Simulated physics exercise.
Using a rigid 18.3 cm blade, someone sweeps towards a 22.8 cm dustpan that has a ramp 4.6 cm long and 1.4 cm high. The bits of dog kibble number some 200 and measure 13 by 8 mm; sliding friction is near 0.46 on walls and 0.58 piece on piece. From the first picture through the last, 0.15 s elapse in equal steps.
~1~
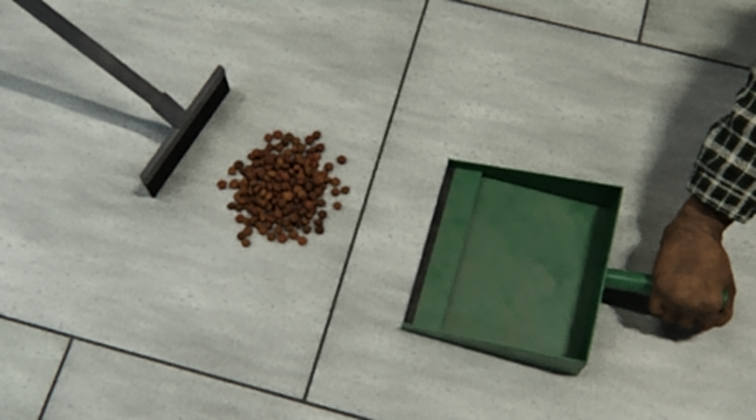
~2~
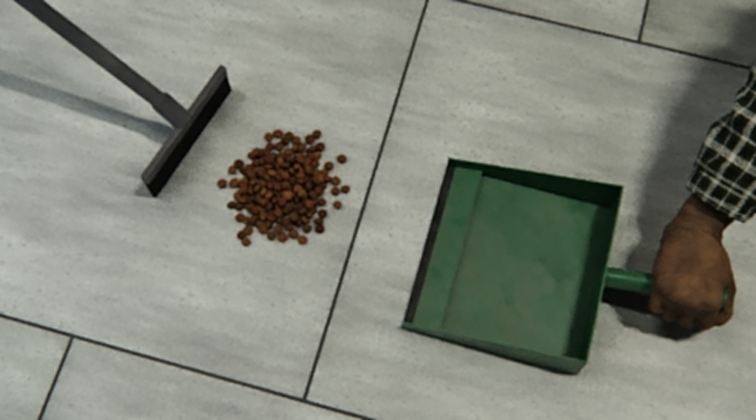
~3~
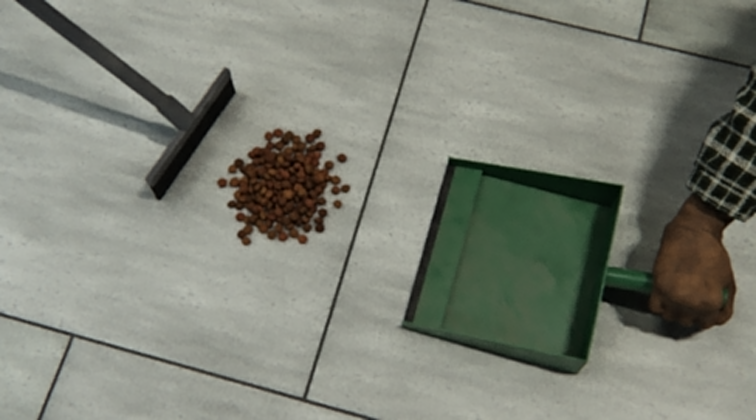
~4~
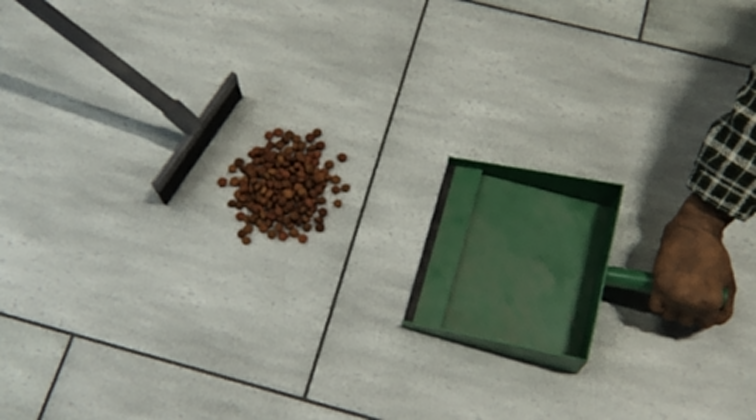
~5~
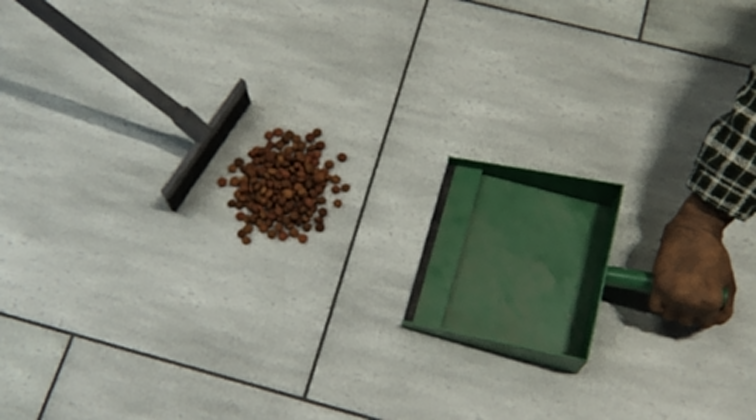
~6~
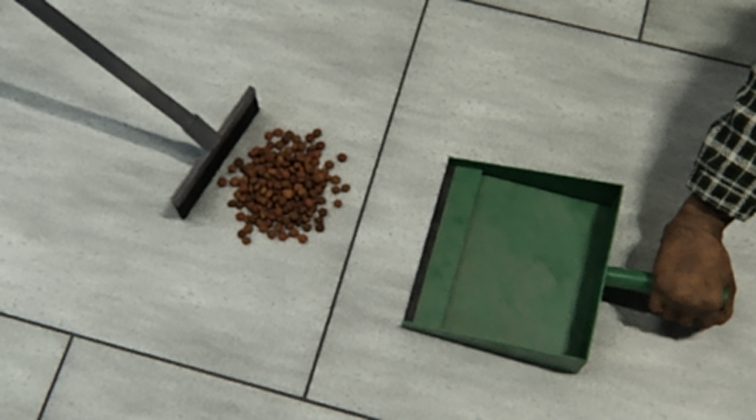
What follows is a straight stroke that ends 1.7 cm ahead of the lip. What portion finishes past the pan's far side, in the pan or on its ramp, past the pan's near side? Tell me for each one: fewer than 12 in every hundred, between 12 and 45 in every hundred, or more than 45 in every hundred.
Far side - fewer than 12 in every hundred; pan - between 12 and 45 in every hundred; near side - between 12 and 45 in every hundred.
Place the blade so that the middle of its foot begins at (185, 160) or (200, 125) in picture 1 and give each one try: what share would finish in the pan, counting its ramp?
20 and 20 per cent, roughly.
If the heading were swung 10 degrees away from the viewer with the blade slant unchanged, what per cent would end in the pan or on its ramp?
I'd put it at close to 25 percent.
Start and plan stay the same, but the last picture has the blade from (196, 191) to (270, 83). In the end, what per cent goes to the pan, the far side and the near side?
Pan 15; far 5; near 0.
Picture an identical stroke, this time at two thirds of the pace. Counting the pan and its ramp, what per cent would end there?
I'd put it at close to 20 per cent.
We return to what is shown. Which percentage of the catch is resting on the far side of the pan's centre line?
10 per cent.
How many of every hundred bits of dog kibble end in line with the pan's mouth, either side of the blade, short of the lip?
It comes to some 55 percent.
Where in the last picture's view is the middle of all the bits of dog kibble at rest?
Roughly pixel (405, 283).
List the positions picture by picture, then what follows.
The first frame shows blade from (145, 179) to (221, 72), moved 0.0 cm, 0 of the pieces shifted so far; middle of the pieces at (279, 186); pan at (524, 271).
The second frame shows blade from (147, 179) to (223, 72), moved 0.2 cm, 0 of the pieces shifted so far; middle of the pieces at (279, 185).
The third frame shows blade from (151, 182) to (227, 75), moved 1.0 cm, 0 of the pieces shifted so far; middle of the pieces at (279, 184).
The fourth frame shows blade from (158, 186) to (234, 79), moved 2.1 cm, 0 of the pieces shifted so far; middle of the pieces at (279, 184).
The fifth frame shows blade from (167, 194) to (243, 86), moved 3.7 cm, 0 of the pieces shifted so far; middle of the pieces at (279, 184).
The sixth frame shows blade from (176, 202) to (252, 93), moved 5.4 cm, 0 of the pieces shifted so far; middle of the pieces at (279, 184); pan at (525, 269).
Then, 0.25 s after the last picture, middle of the blade 16 cm from the lip; 0 % over the lip, far side 0 %, near side 0 %.
Then, 0.41 s after the last picture, middle of the blade 8 cm from the lip; 0 % over the lip, far side 0 %, near side 5 %.
Then, 0.70 s after the last picture, middle of the blade 4 cm from the lip; 25 % over the lip, far side 0 %, near side 20 %.
In the end, far side 0 %, pan 25 %, near side 20 %, in front of the lip or behind the blade 55 %.
